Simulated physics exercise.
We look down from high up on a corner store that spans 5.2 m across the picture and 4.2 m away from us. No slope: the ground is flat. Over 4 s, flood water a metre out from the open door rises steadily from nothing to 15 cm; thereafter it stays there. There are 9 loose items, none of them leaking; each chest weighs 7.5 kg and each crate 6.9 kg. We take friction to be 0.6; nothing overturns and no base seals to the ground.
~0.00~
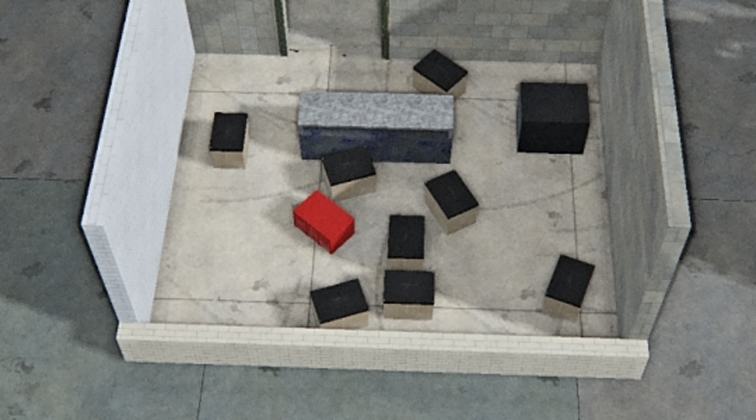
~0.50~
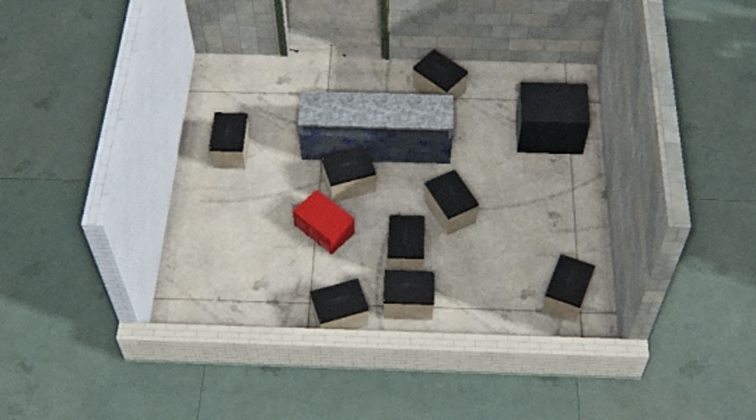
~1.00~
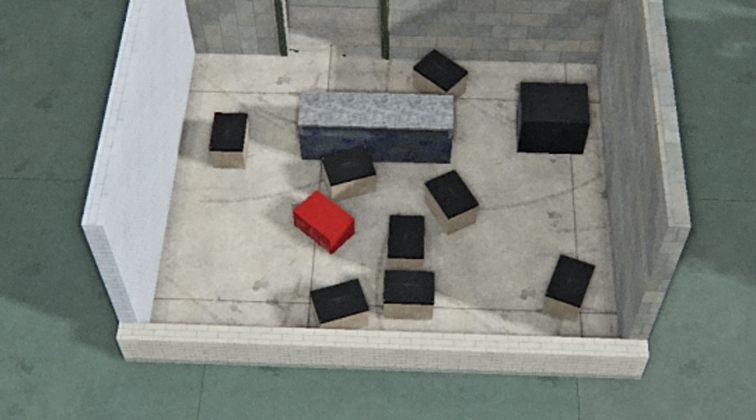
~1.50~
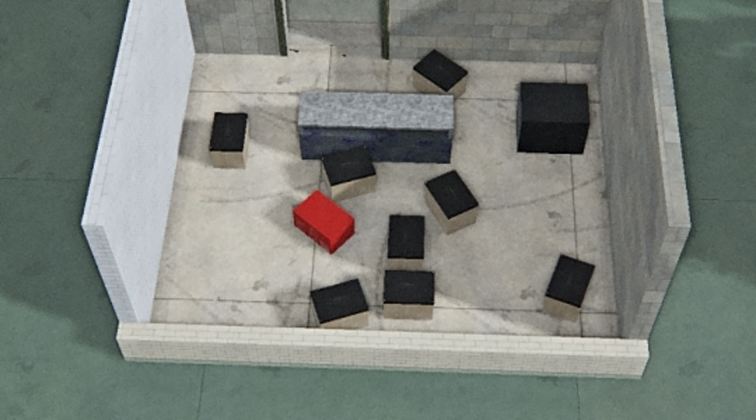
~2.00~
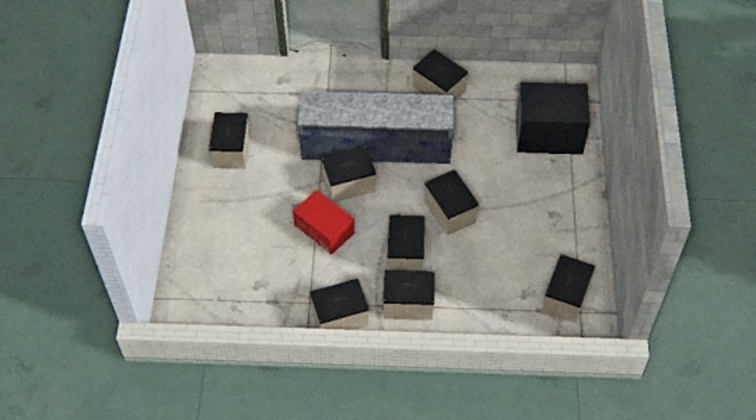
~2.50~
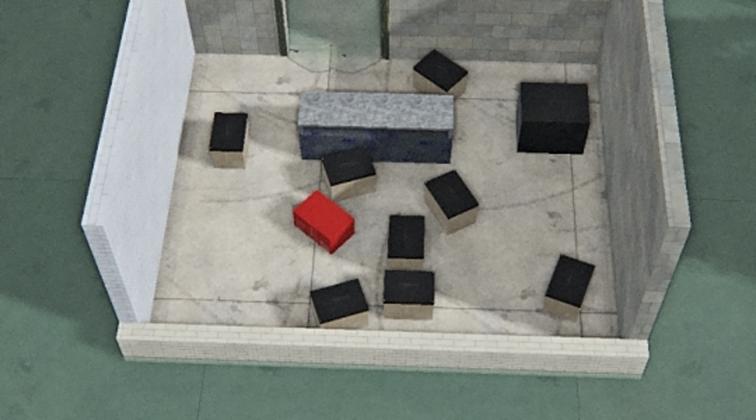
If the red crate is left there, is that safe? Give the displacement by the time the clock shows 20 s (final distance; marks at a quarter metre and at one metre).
It shifts a modest distance.
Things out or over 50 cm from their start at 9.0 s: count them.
I make it 1.
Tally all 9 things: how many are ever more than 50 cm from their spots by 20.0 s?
The tally stands at 9.
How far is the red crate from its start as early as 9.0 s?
0 cm, give or take.
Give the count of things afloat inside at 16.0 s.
It comes to 9 of them.
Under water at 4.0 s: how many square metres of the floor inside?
At that time the wet patch spans about 2.0 m2.
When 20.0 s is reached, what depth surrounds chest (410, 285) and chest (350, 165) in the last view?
Roughly 10 and 6 cm.
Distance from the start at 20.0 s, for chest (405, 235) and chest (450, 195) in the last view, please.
Respectively 120 and 50 cm.
After 4.0 s the red crate is near (323, 215), 0.0 m from its start, aground; 0 afloat.
After 9.0 s the red crate is near (323, 215), 0.0 m from its start, aground; 1 afloat.
After 16.0 s the red crate is near (337, 197), 0.3 m from its start, afloat; 9 afloat.
After 20.0 s the red crate is near (261, 237), 0.8 m from its start, afloat; 9 afloat.
